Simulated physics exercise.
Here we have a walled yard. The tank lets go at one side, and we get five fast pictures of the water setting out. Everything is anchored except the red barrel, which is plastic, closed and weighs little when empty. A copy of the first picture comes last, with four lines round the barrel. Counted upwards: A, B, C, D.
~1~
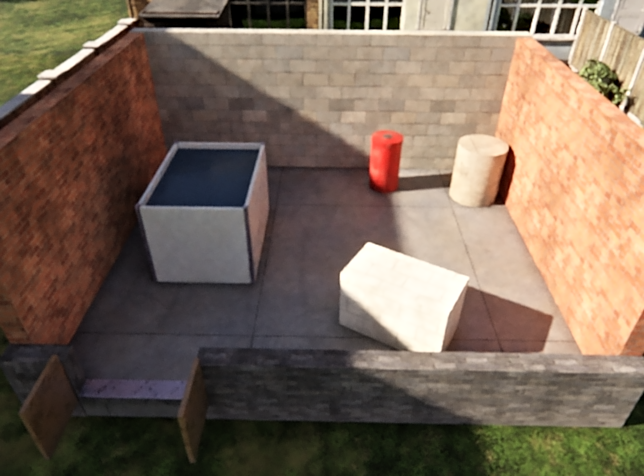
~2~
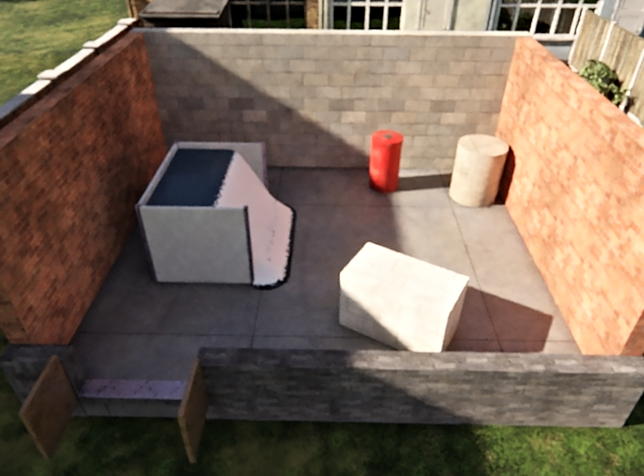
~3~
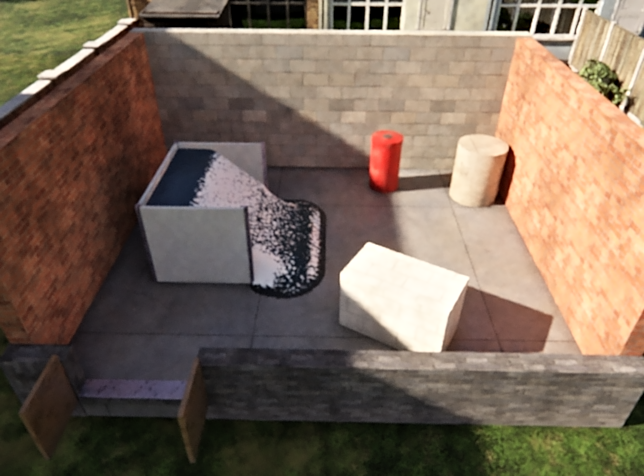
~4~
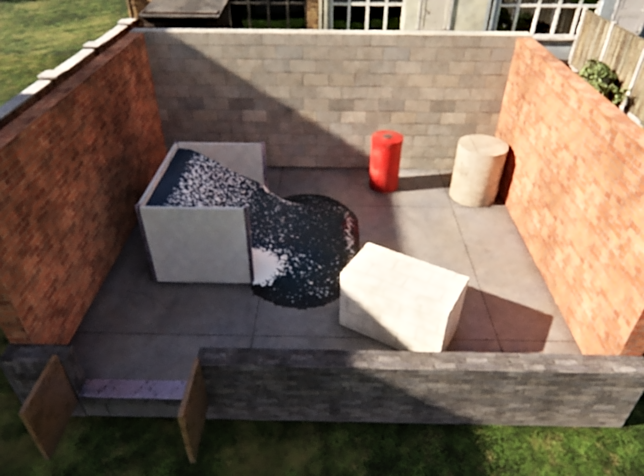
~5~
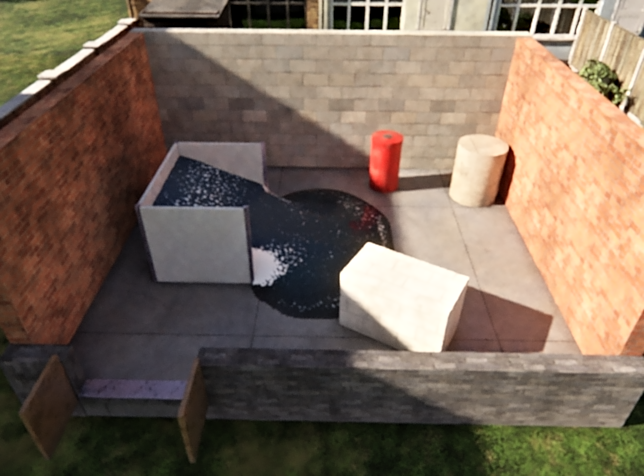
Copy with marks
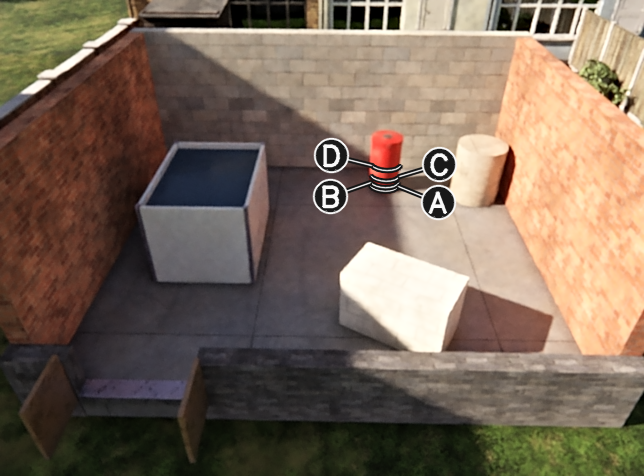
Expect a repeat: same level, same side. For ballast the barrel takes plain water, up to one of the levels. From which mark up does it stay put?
D will do.
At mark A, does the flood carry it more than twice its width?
Yes, it does.
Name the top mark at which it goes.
That is mark C.
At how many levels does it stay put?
One of the four.
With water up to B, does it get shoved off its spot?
Yes, it does.
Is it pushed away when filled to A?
Yes.
In white, A at (385, 191); B at (385, 187); C at (386, 181); D at (387, 170); from the bottom up A, B, C, D.
With A, it is pushed about 3 times its own width away.
With B, it is pushed about 3 times its own width away.
With C, it is pushed about its own width away.
With D, it does not move.
